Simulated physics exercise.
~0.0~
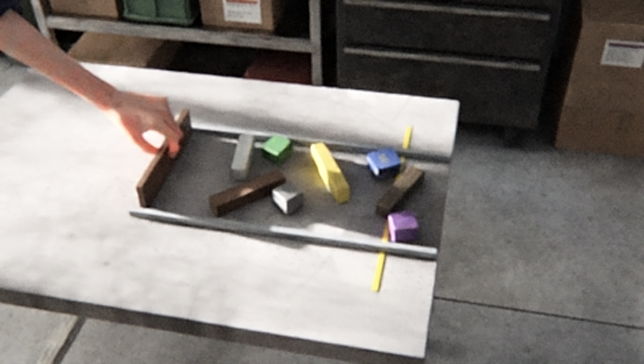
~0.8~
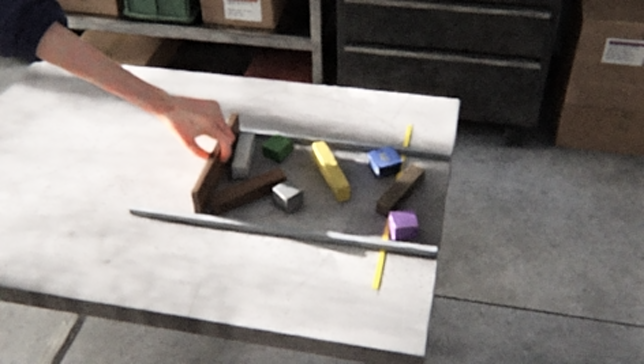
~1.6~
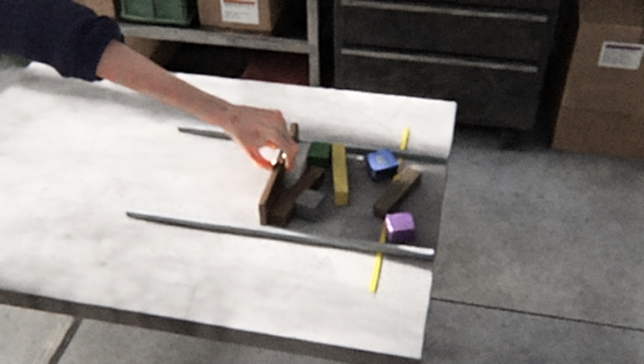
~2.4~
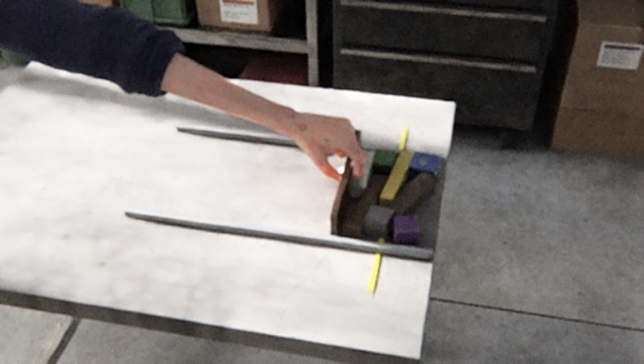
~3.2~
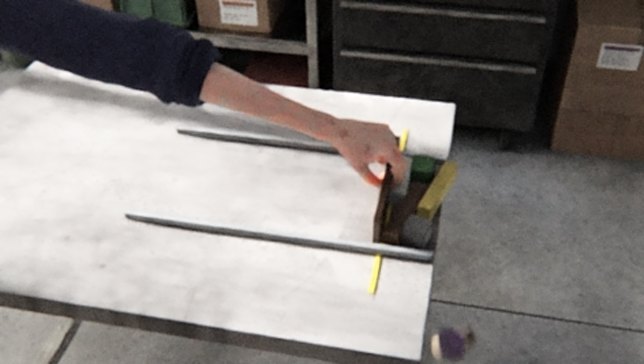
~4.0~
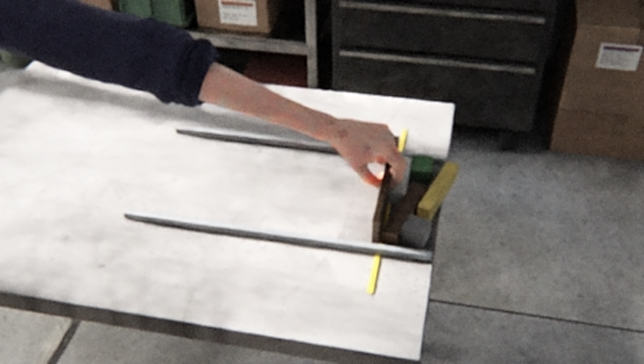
A hand slid an upright brown board rightward along a channel, bunching up the colourful blocks and bars and pushing them toward the table's end. It stopped at the yellow tape after the blue, purple and black pieces went over, leaving a yellow bar jutting out.
